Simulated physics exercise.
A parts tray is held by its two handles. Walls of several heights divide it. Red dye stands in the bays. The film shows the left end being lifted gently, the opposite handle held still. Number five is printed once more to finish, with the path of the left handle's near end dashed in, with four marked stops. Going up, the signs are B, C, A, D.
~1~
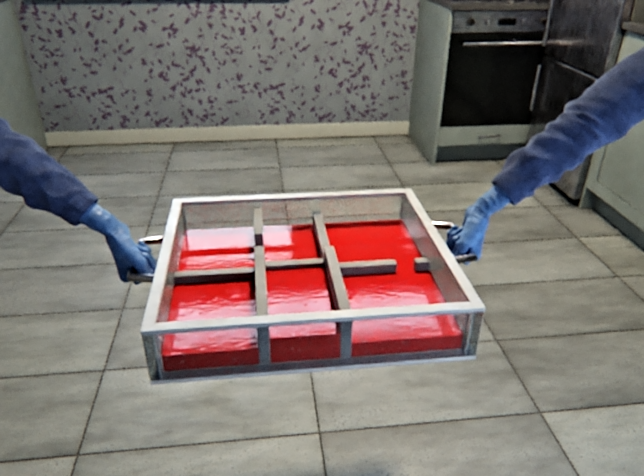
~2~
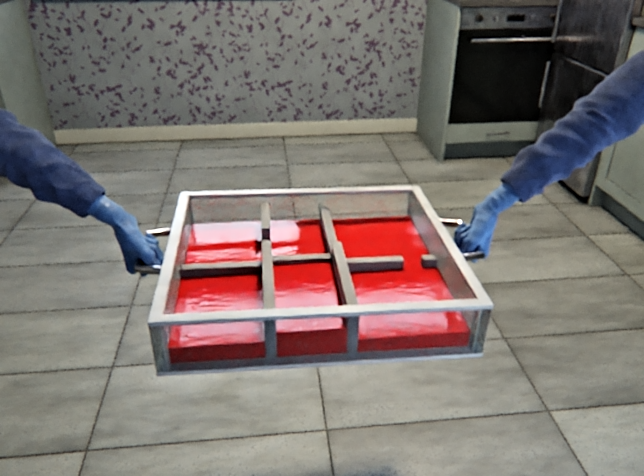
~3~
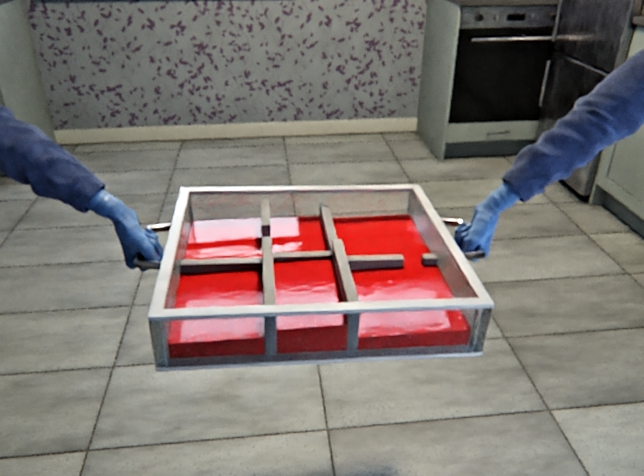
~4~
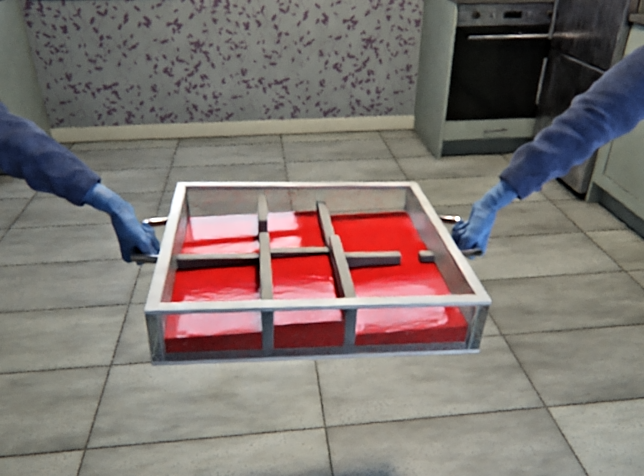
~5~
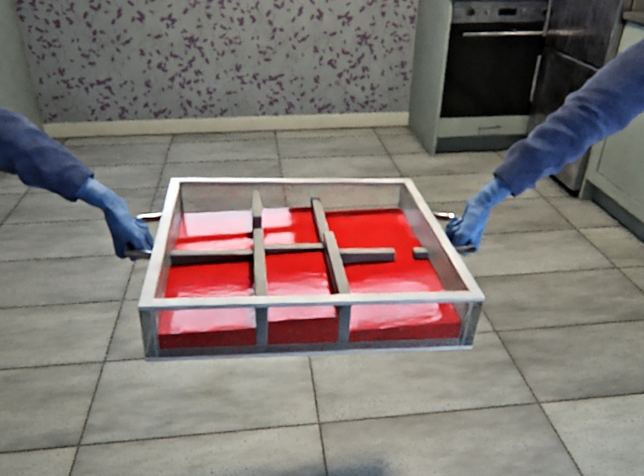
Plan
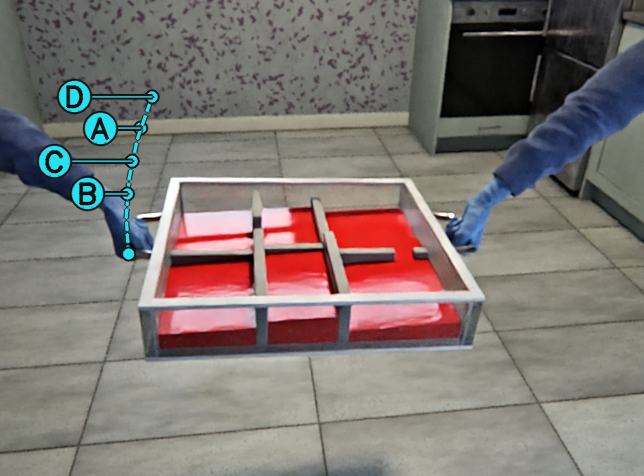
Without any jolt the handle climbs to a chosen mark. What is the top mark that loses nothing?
That is stop A.
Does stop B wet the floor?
No, that is safe.
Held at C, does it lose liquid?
No, not at all.
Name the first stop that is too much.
That would be D.
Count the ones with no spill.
Three.
On the marked copy, A at (140, 128); B at (127, 193); C at (132, 161); D at (152, 96).
Choosing A, nothing spills; the front right bay holds the most.
Choosing B, nothing spills; the back right bay holds the most.
Choosing C, nothing spills; the front right bay holds the most.
Choosing D, about 4 % goes over the rim.
